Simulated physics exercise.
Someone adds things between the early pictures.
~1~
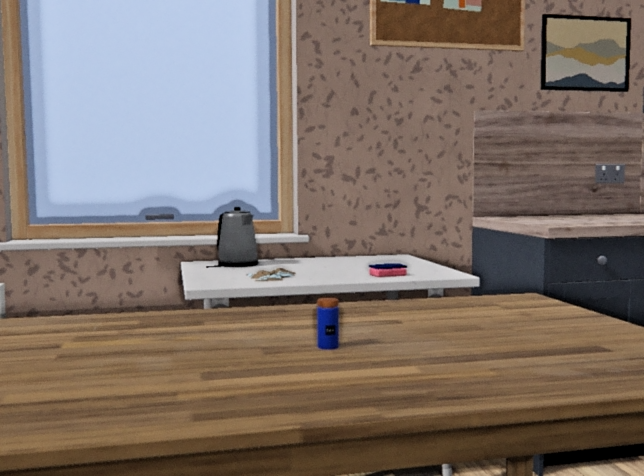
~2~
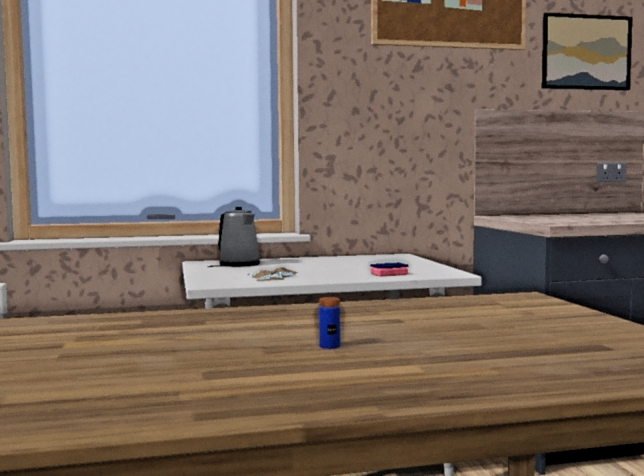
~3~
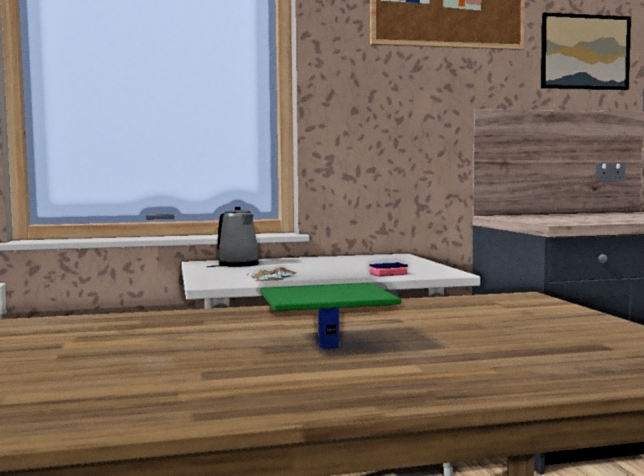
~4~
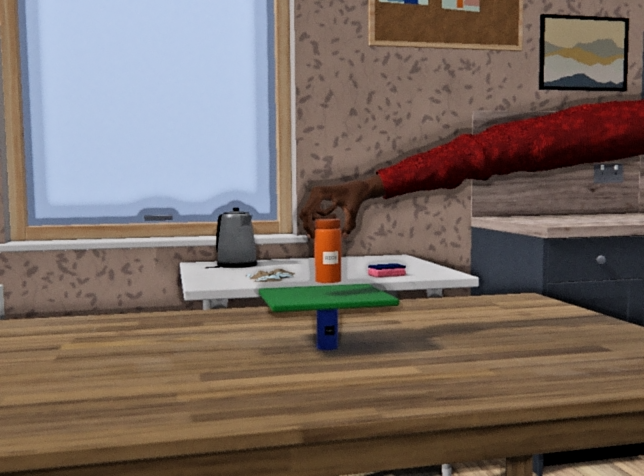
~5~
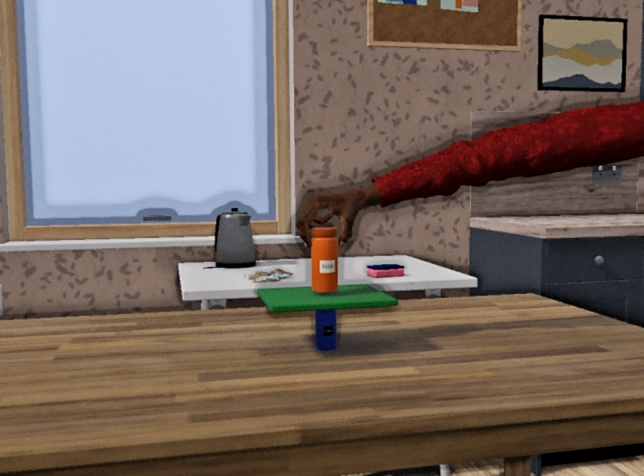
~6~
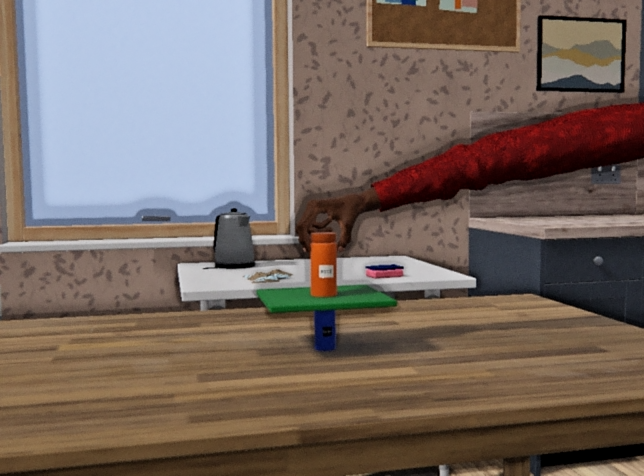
We see a small blue shaker on a wooden table, then a green board lying on top of it. A hand in a red sleeve lowers an orange shaker onto the board and keeps hold of it.
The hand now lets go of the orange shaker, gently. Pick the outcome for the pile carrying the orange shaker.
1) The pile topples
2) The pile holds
2.
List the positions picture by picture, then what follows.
In the first picture, the last thing is not in view yet; blue shaker (328, 323).
In the second picture, the last thing is not in view yet; blue shaker (330, 323).
In the third picture, the last thing is not in view yet; blue shaker (329, 323).
In the fourth picture, coming down; orange shaker (328, 250); blue shaker (327, 324).
In the fifth picture, coming down; orange shaker (324, 259); blue shaker (326, 324).
In the sixth picture, set down, still held; orange shaker (324, 264); blue shaker (325, 325).
Then, 0.30 s later than the last frame, all is still.
Then, 0.70 s later than the last frame, orange shaker resting near (324, 264).
When it is over, all 3 as before. End places, in pixels of the last picture, orange shaker near (324, 264). The stack holds.
